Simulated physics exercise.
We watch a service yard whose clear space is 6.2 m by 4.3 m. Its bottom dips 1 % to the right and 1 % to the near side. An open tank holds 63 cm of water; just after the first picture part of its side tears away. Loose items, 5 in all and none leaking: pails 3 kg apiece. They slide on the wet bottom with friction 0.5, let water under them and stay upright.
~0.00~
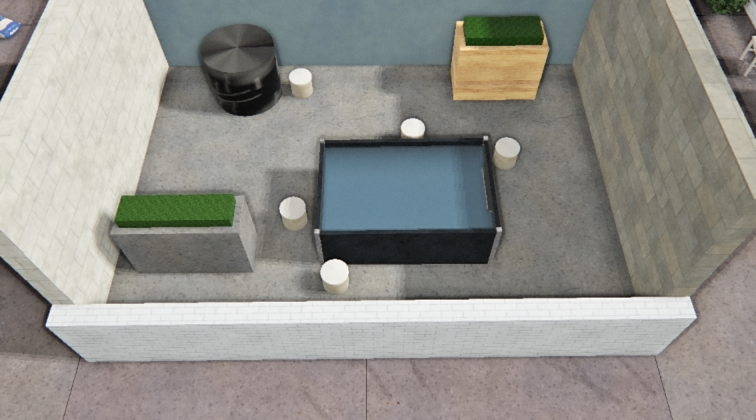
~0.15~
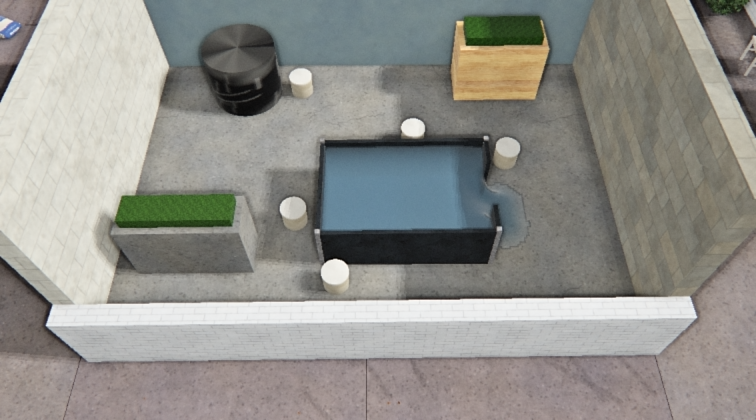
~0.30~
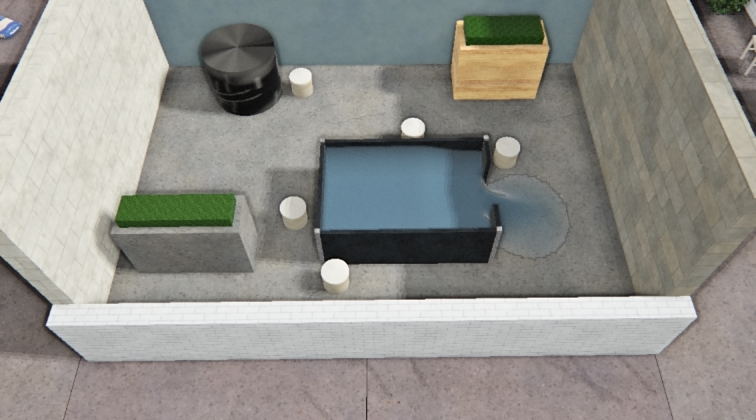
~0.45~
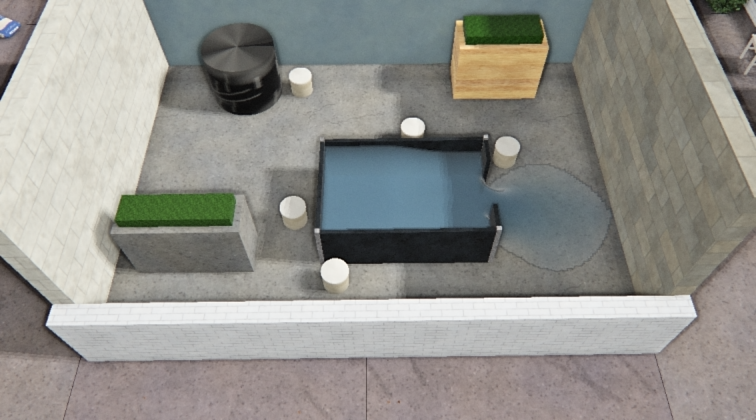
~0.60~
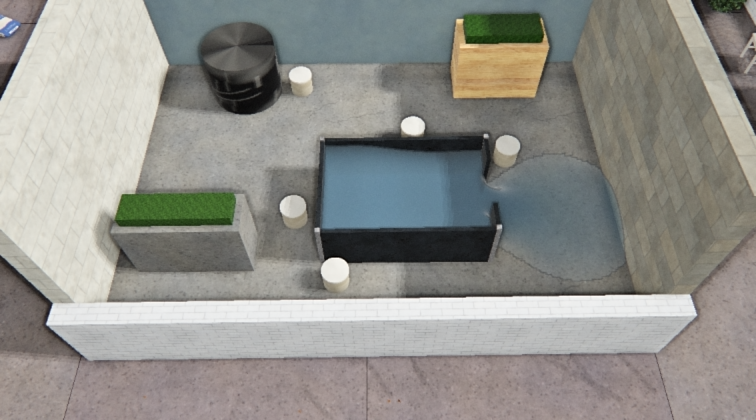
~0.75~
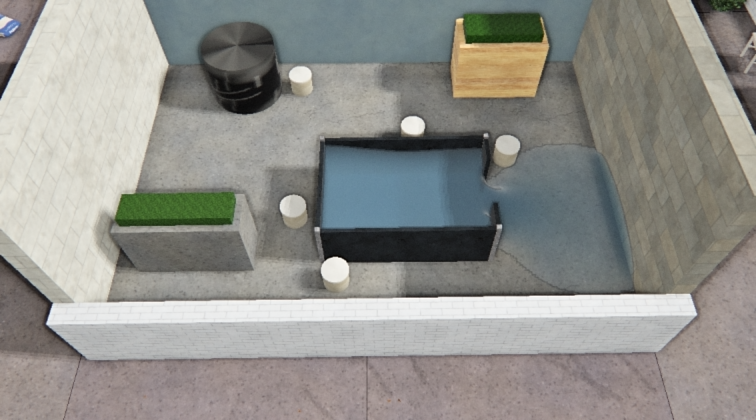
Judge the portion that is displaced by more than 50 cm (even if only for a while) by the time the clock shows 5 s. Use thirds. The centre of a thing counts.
It is not even a third.
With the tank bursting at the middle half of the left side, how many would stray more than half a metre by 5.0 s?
In that case 2 of them.
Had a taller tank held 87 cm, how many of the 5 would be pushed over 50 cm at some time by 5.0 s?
In that case 2 of them.
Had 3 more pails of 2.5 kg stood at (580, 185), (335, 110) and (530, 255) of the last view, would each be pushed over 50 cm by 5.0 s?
In that order: Over, under, more.
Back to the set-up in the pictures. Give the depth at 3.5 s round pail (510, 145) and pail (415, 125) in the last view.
About 1 and 0 cm.
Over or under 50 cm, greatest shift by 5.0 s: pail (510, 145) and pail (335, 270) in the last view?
In that order: Under, more.
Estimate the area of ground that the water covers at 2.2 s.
Roughly 9.0 m2.
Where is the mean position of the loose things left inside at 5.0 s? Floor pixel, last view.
At about (329, 179).
After 1.1 s 0 of 5 are over 50 cm from their spots; 0 afloat.
After 2.2 s 0 of 5 are over 50 cm from their spots; 0 afloat.
After 3.5 s 1 of 5 are over 50 cm from their spots; 0 afloat.
After 5.0 s 1 of 5 are over 50 cm from their spots, and 1 have been at some point; 2 afloat.
